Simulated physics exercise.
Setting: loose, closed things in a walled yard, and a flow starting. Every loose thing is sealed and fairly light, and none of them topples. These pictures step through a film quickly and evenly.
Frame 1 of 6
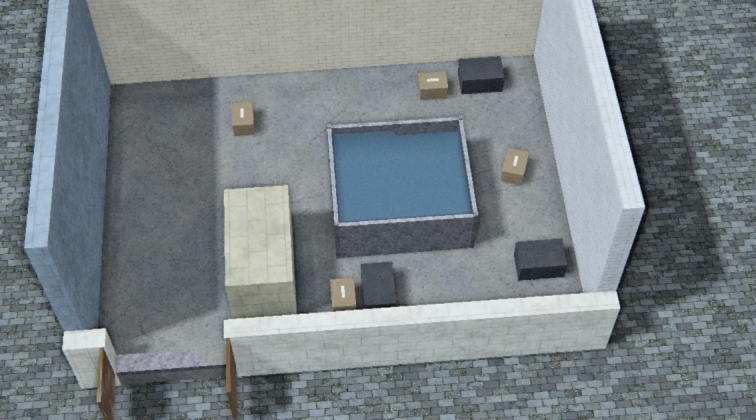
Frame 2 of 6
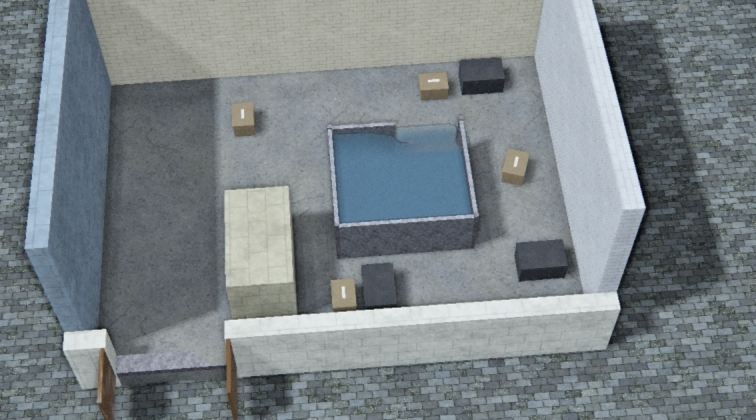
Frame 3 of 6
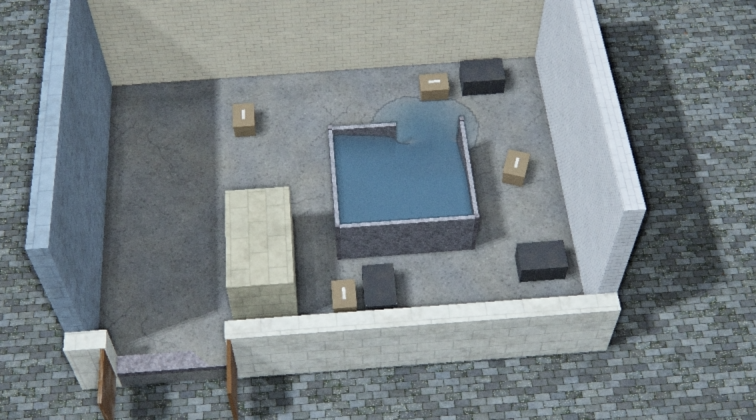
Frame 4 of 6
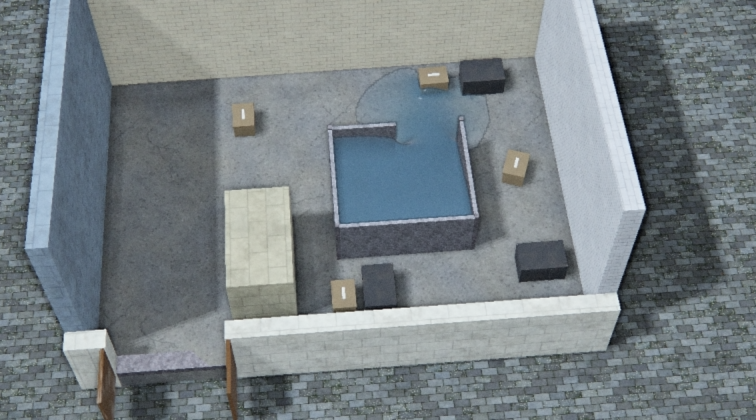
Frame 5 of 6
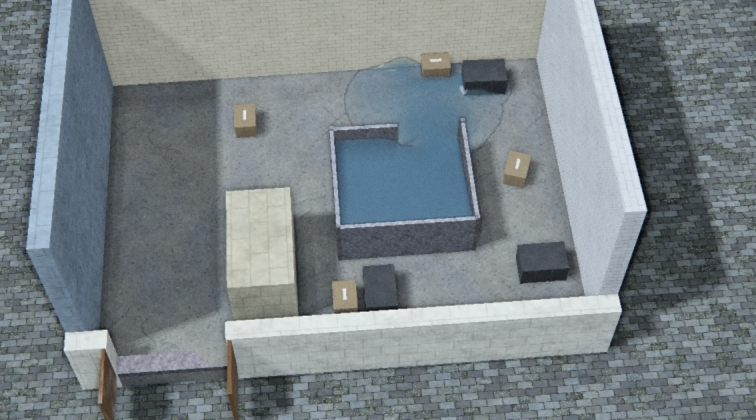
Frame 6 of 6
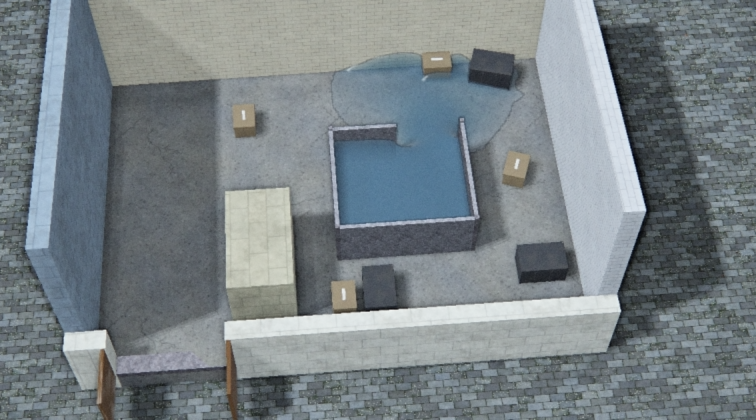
Water pours through a gap in the tank's back wall and shifts two nearby boxes.
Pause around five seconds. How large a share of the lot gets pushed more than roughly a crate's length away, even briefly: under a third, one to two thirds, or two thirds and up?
The portion moved well away reaches the top third.
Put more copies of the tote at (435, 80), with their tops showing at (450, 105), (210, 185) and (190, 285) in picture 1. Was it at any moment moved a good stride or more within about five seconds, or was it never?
The first travels far, the second sits tight, the third sits tight.
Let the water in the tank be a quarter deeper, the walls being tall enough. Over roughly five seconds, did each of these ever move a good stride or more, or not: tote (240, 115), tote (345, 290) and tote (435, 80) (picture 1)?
Going through them, I'd say got there, then never got there, then got there.
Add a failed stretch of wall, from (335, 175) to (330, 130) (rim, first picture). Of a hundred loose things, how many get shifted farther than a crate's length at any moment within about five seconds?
I'd put it at about 10 percent.
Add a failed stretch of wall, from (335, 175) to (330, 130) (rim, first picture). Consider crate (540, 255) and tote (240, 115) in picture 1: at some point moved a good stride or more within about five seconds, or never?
Taking them in turn, the first never got there and the second got that far.
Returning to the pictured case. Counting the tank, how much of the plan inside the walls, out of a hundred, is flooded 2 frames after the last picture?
About 25 per cent.
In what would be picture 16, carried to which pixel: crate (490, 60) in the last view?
It should be at roughly (518, 93).
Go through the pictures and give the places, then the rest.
In the first frame, a tote at (433, 80) rests on the ground; a crate at (482, 68), on the bottom; 0 of 7 have shifted.
In the second frame, a tote at (434, 81), on the bottom; a crate at (482, 69) rests on the ground; 0 of 7 have shifted.
In the third frame, a tote at (434, 82), on the bottom; a crate at (483, 70) rests on the ground; 0 of 7 have shifted.
In the fourth frame, a tote at (434, 75) rests on the ground, close to its start; a crate at (483, 70) rests on the ground; 1 of 7 have shifted.
In the fifth frame, a tote at (436, 61) rests on the ground, a stride from its start; a crate at (485, 70), on the bottom; 1 of 7 have shifted.
In the sixth frame, a tote at (437, 60), afloat, a stride from its start; a crate at (492, 62), on the bottom, close to its start; 2 of 7 have shifted.
A moment on, 1 of 7 are well off their spots; 2 afloat.
Next, 1 of 7 are well off their spots; 2 afloat.
Later, 4 of 7 are well off their spots; 3 afloat.
In the end, 5 of 7 are well off their spots, and 5 have been at some point; 4 afloat.
